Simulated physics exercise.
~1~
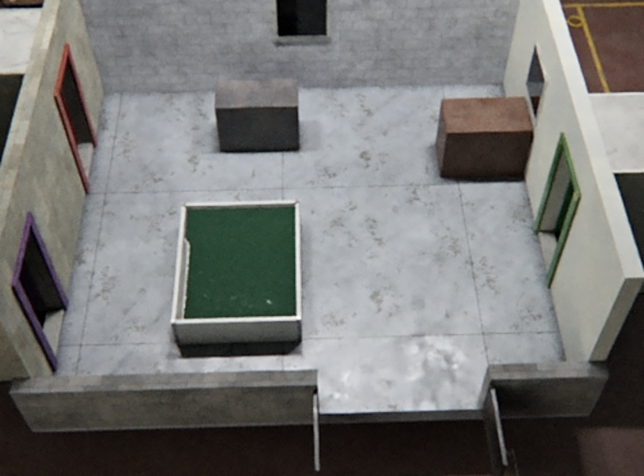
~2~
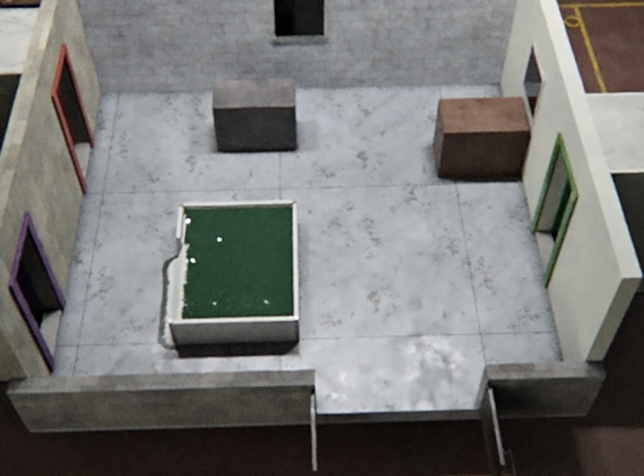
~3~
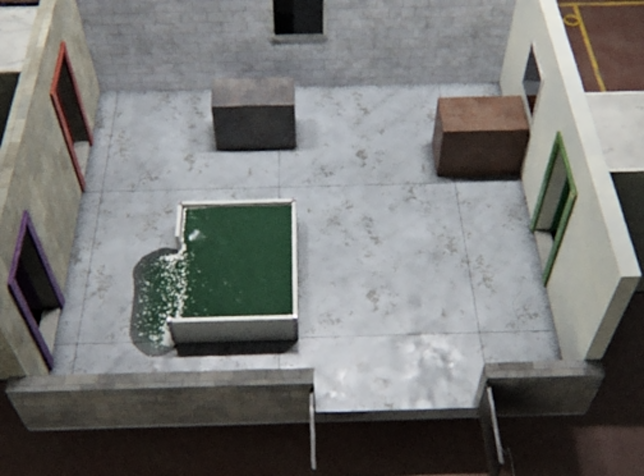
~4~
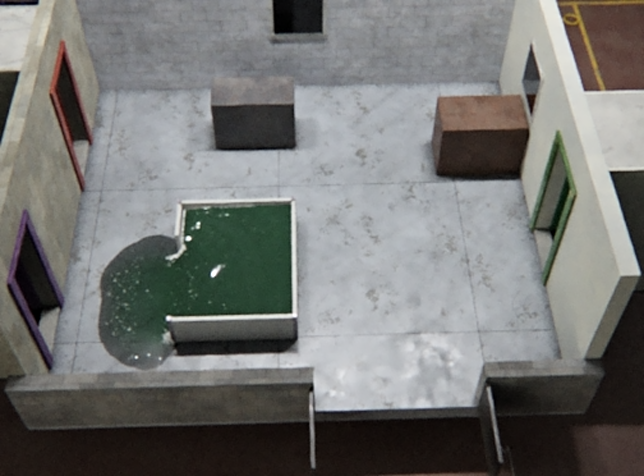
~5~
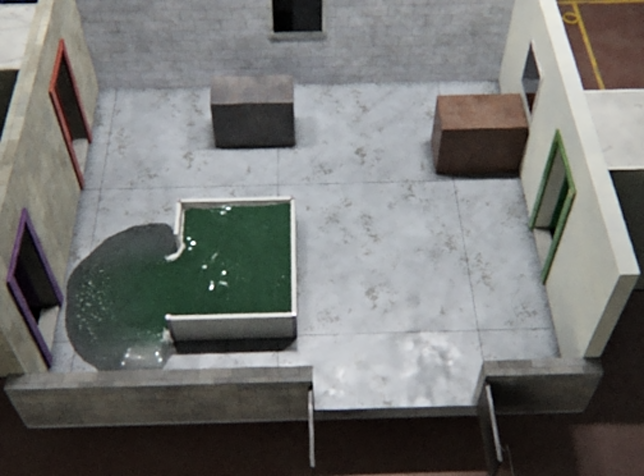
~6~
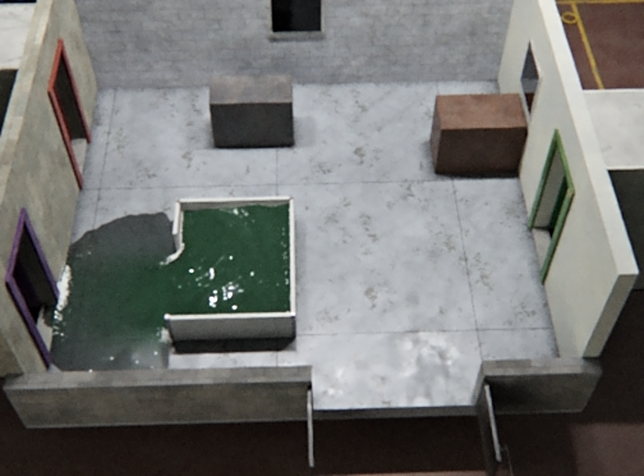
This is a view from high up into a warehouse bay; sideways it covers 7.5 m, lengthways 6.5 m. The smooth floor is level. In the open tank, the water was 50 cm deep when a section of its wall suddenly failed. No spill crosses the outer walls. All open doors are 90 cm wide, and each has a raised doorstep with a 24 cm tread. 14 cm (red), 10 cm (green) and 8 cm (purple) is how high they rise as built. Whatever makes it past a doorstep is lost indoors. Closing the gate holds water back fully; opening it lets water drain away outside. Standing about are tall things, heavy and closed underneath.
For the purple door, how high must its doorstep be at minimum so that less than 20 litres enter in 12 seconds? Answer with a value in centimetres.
It must be at least about 27 cm.
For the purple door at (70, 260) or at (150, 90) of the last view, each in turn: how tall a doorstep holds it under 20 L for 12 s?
In turn: About 21 cm, about 9.5 cm.
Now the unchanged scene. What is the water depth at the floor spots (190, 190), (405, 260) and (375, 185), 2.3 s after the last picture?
I'd read roughly 2, 0 and 0 cm there.
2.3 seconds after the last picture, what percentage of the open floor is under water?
Wet share: Around 30 %.
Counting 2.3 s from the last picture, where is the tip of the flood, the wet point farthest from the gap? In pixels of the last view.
The farthest wet point sits near (99, 89) in the last view.
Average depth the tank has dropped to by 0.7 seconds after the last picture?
The mean depth is about 31 cm.
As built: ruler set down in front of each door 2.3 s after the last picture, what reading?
Reading in centimetres: Red = 5, green = 0, purple = 23.
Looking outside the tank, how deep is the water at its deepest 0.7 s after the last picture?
Max depth: Around 32 cm.
Then, 0.7 s after the last picture water covers 15 % of the floor, deepest (32 cm) near (74, 286); 26 cm at the purple door, 58 litres in over its 8 cm doorstep.
Then, 2.3 s after the last picture water covers 30 % of the floor, deepest (24 cm) near (42, 402); 23 cm at the purple door, 251 litres in over its 8 cm doorstep.
Then, 11.3 s after the last picture water covers 90 % of the floor, deepest (6 cm) near (96, 102); 4 cm at the purple door, 356 litres in over its 8 cm doorstep.
At the purple door as built, the water peaked near 28 cm, 1.1 s after the last picture.
With a doorstep of 23 cm, 47 litres would have come in within the 12 s; with 31.5 cm, 3 litres. So under 20 litres takes about 27 cm.
